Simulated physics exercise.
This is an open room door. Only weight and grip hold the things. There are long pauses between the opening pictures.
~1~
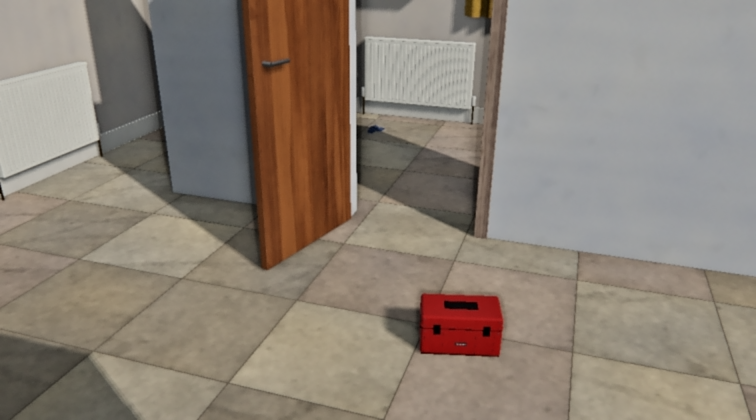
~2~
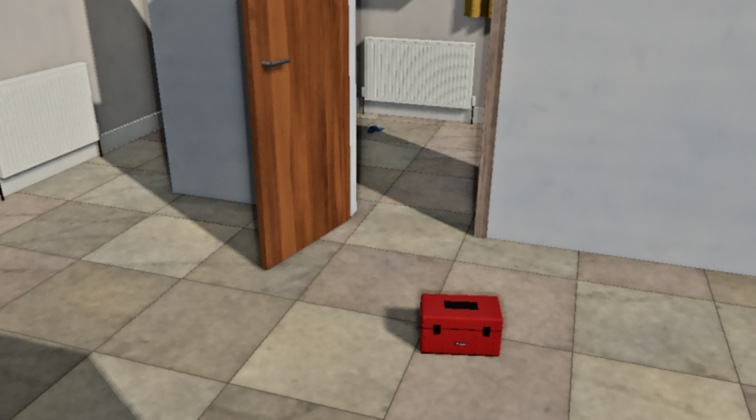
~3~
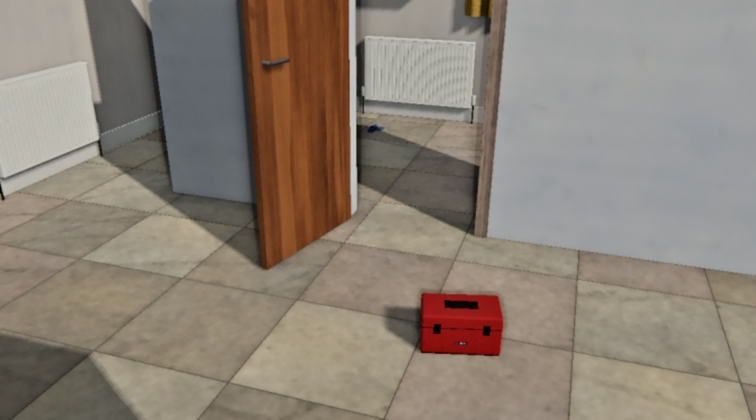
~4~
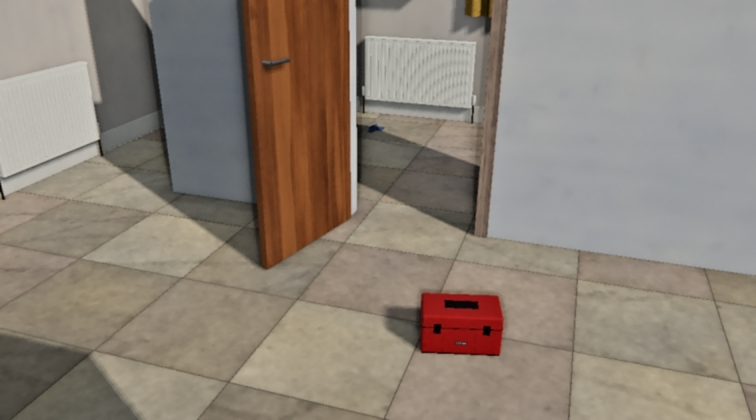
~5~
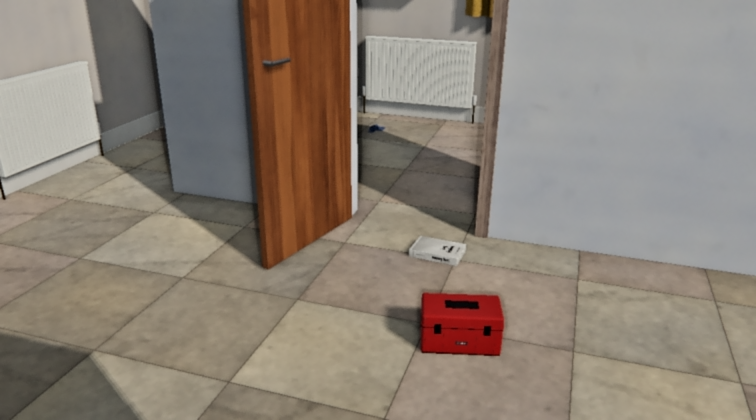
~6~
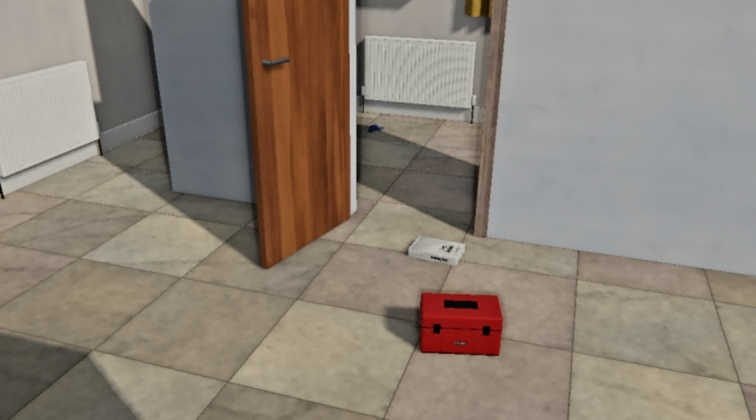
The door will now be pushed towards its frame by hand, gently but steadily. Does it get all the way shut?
In the end the door stops short.
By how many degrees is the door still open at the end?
About 15°.
Then, 1.00 s on from there, door at 78°.
Then, 1.90 s on from there, door at 33°; white book shifted a little near (444, 249).
Then, 2.20 s on from there, door at 20°; white book shifted about its own width near (460, 243).
In the end, door at 13°; moved from the start, white book; red toolbox unmoved. At the end, from the last picture's camera, white book near (466, 237).
